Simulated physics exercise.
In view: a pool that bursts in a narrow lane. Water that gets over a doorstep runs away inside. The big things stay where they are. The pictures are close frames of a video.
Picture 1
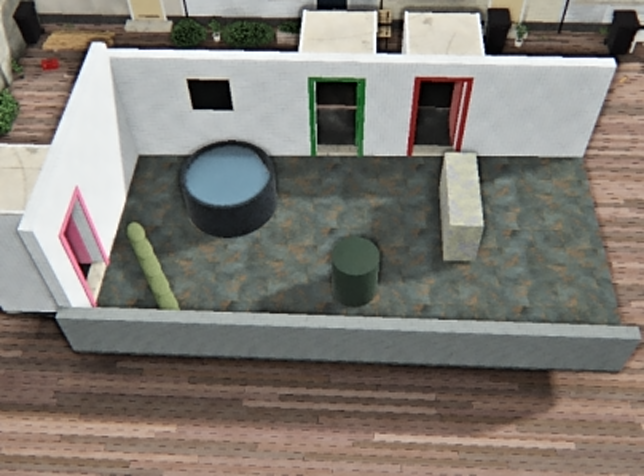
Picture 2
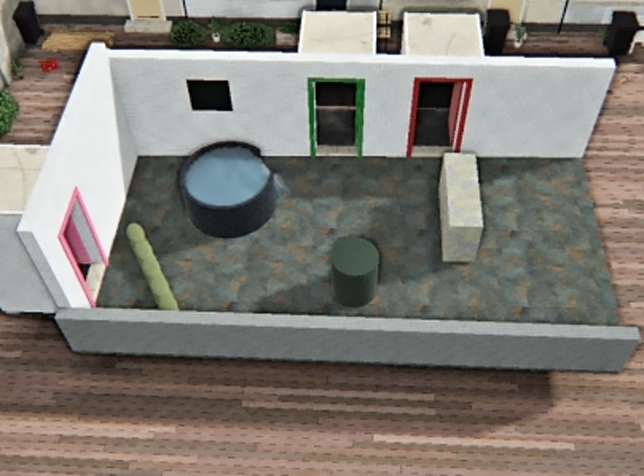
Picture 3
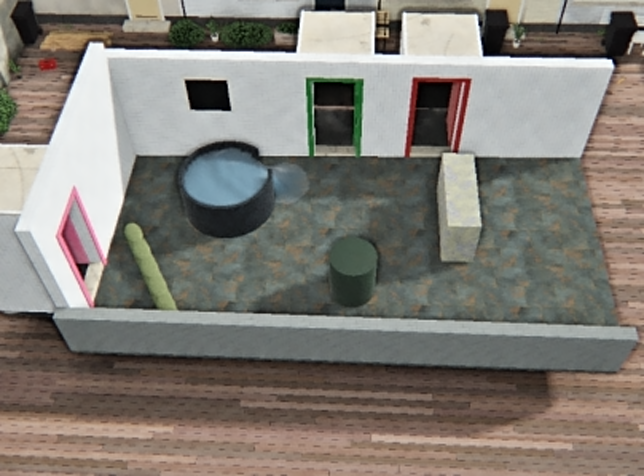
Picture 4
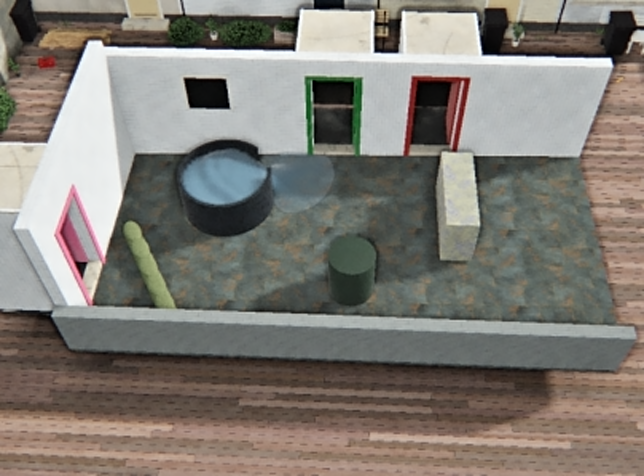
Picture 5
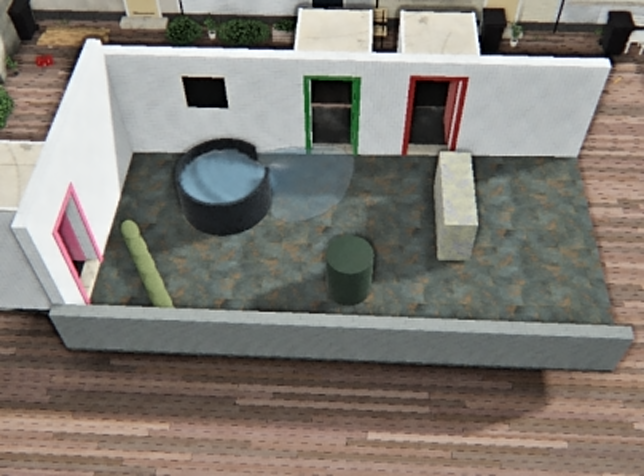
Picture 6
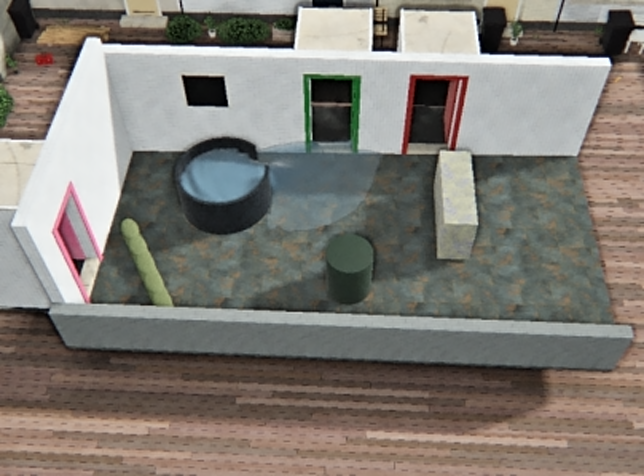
A dark round pool of blue water stands at the back left of a white-walled, roofless enclosure with a mottled grey-green floor, seen from high above. A green doorway and a red one open in the back wall, a pink one at left, with a green drum and a pale block on the floor. Water spills from the pool's right side and spreads rightward in a thin, widening sheet, while the view barely shifts.
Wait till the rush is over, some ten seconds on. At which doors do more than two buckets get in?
One by one: The red door admits no more than that; the green door lets in a lot; the pink door admits no more than that.
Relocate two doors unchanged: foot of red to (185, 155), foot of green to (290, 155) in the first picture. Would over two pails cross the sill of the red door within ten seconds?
Then: The red door takes less.
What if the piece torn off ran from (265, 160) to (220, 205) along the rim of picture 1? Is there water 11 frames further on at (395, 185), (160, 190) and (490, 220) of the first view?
One after the other: Flooded, no water, not flooded.
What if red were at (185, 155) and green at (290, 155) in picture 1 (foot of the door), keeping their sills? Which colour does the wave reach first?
I say the green door.
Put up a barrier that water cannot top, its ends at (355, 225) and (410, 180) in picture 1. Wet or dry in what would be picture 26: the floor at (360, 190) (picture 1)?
Verdict: Covered.
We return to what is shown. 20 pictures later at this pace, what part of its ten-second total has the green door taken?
Close to 85 %.
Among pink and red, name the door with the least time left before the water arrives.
I say the red-painted one.
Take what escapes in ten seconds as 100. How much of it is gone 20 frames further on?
Roughly 45 per cent.
A moment on, water covers 20 % of the floor; the red door wet at the sill, nothing in, the green door over two buckets in, the pink door not reached.
Next, water covers 30 % of the floor; the red door wet at the sill, nothing in, the green door over two buckets in, the pink door not reached.
Then, water covers 40 % of the floor; the red door wet at the sill, nothing in, the green door far over two buckets in, the pink door not reached.
Later, water covers 60 % of the floor; the red door wet at the sill, nothing in, the green door far over two buckets in, the pink door wet at the sill, nothing in.
In the end, water covers 80 % of the floor; the red door under two buckets in, the green door far over two buckets in, the pink door wet at the sill, nothing in.
